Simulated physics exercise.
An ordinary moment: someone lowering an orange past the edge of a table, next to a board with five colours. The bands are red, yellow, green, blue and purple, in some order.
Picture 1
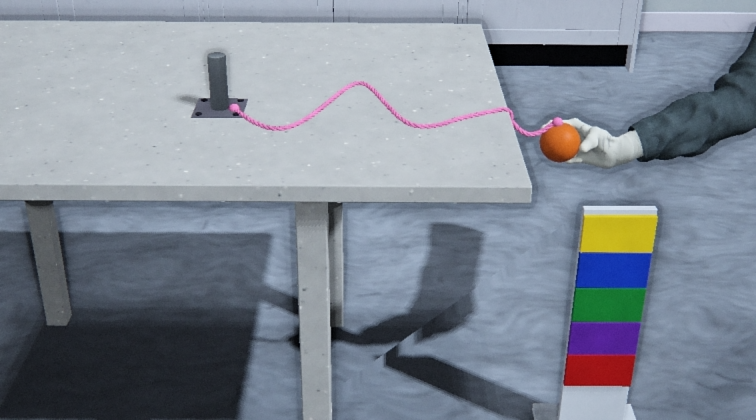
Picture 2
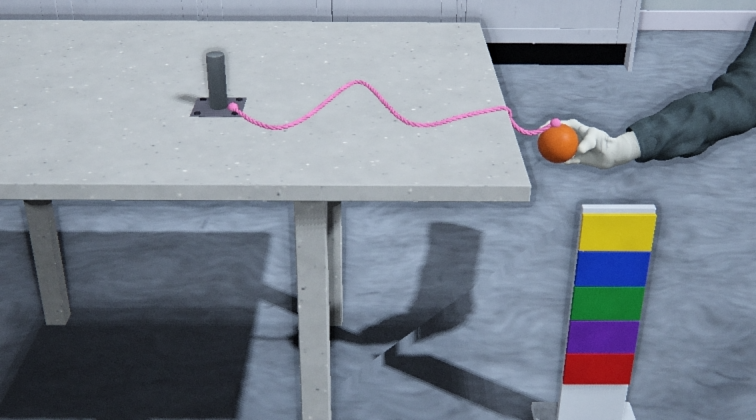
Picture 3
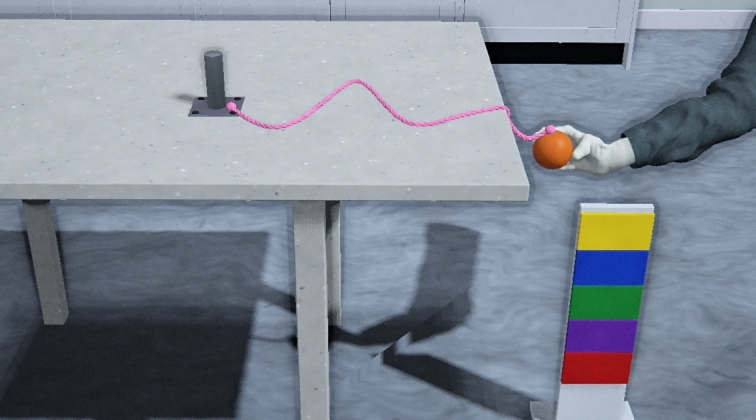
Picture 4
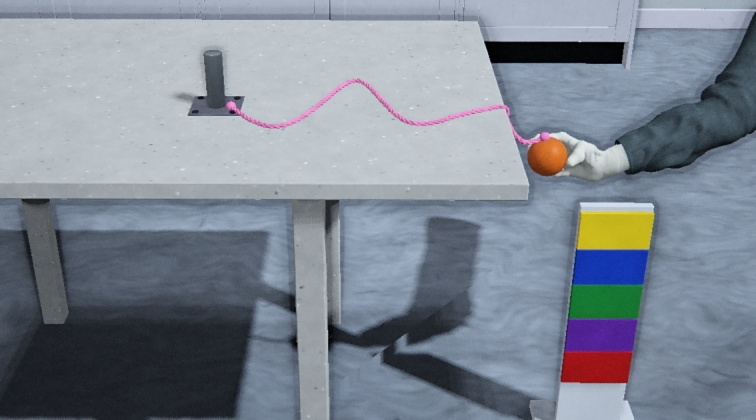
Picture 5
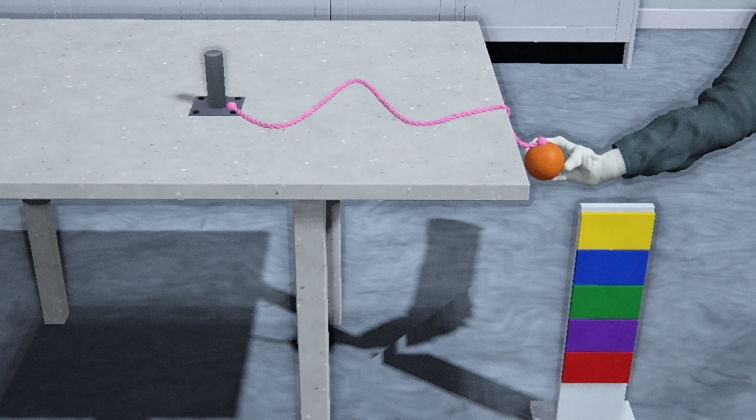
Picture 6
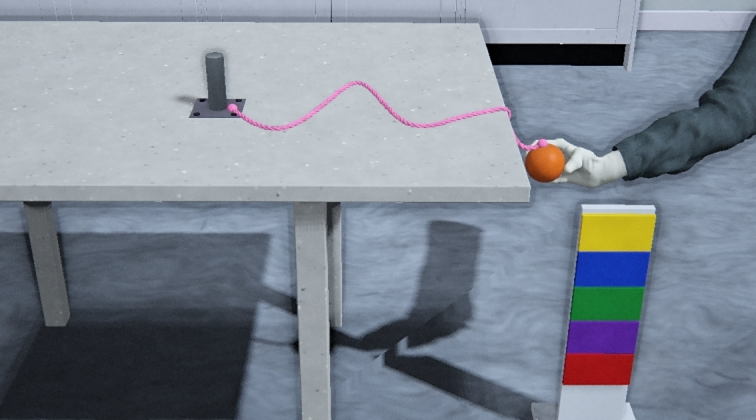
An orange ball is held in a white-gloved hand just off the right edge of a pale grey table, seen from slightly above in a grey room. A wavy pink cord links it to a dark post on the tabletop, and a stand banded yellow, blue, green, purple and red is at lower right. The hand lowers the ball slightly, easing left, while the view shifts barely.
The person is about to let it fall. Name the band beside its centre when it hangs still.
The cord holds its middle at purple.
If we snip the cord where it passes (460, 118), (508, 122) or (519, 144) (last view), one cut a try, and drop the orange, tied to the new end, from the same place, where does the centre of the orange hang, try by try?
The places are (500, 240), (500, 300) and (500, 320).
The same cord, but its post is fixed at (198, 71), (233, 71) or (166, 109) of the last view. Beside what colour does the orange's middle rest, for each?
It would be green; purple; green.
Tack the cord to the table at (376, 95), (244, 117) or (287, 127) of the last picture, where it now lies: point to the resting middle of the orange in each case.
Try by try, around (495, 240), (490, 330) and (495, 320).
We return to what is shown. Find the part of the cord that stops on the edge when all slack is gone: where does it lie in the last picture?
It lies at about (381, 100).
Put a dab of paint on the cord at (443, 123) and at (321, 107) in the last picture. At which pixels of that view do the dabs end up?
The first at (500, 213), the second at (378, 110).
Early on, orange near (459, 339); level with purple.
Midway, orange near (511, 346); level with purple.
Finally, orange near (486, 347); level with purple. At purple.
